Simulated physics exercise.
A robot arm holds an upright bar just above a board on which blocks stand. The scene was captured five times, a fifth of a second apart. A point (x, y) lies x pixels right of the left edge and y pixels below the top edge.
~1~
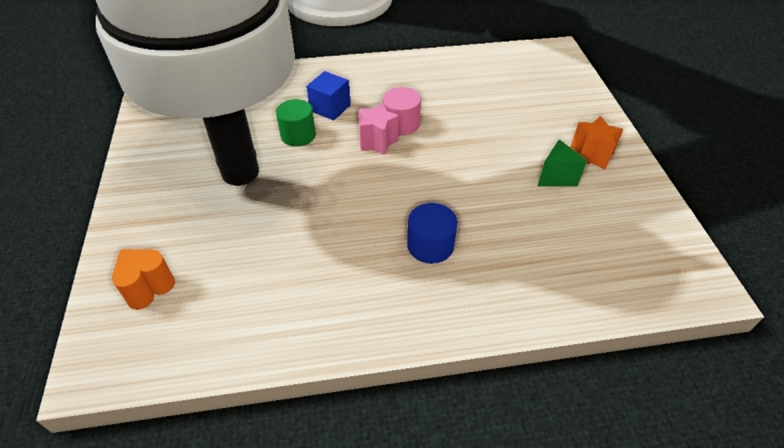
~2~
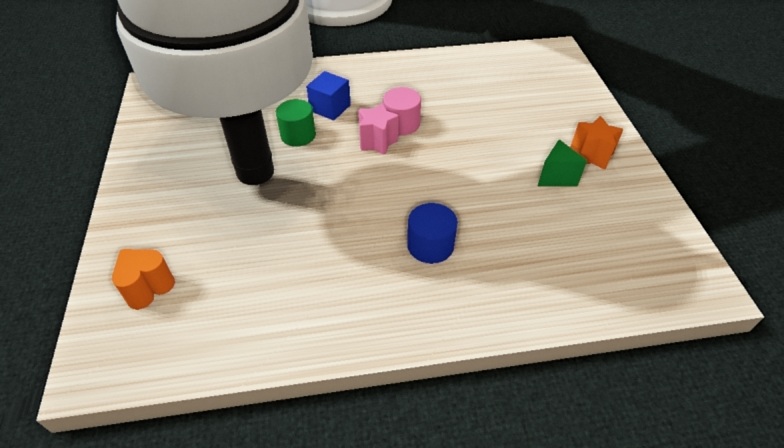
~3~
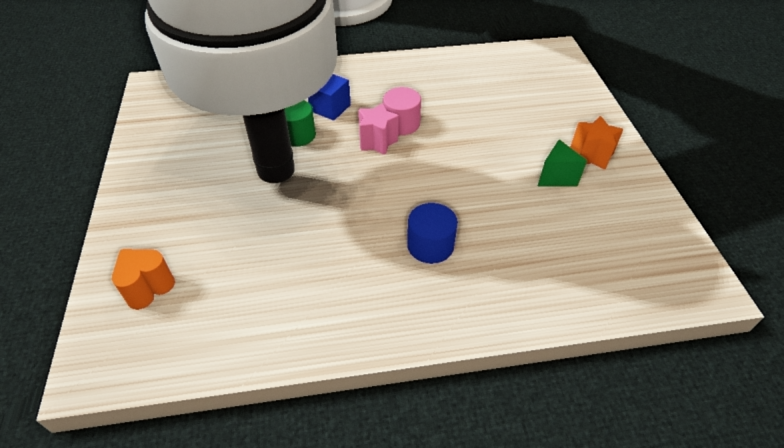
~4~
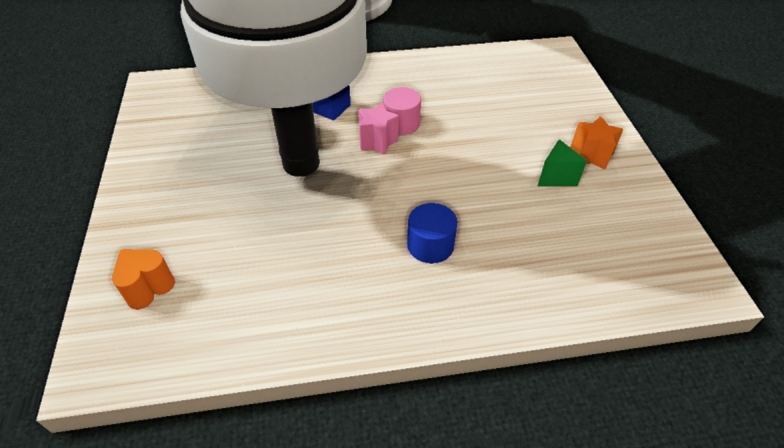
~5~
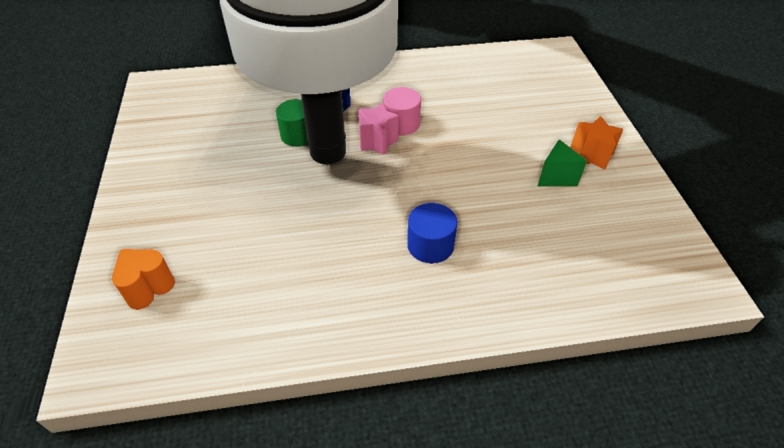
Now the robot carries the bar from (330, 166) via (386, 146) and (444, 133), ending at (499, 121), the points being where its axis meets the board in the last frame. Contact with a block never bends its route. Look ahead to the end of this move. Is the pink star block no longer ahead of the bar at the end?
Yes.
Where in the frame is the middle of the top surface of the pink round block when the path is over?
I think it will end close to (427, 70).
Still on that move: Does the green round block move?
My answer is no.
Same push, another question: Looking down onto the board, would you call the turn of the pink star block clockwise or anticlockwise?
Twists anticlockwise.
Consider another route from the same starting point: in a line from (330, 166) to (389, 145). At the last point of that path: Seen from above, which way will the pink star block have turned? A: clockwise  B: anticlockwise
Letter B.
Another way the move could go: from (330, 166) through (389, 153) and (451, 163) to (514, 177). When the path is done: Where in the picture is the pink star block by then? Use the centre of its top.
Its top centre lands on (421, 106).
What follows on the original path. One third of the way, bar at (387, 134); pink star block at (408, 100), turned 25° anticlockwise; pink round block at (422, 82).
Two thirds of the way, bar at (446, 121); pink star block at (446, 88), turned 85° anticlockwise; pink round block at (427, 70).
At the end, bar at (501, 109); green round block still; pink star block at (456, 84), turned 115° anticlockwise; pink round block at (427, 70).
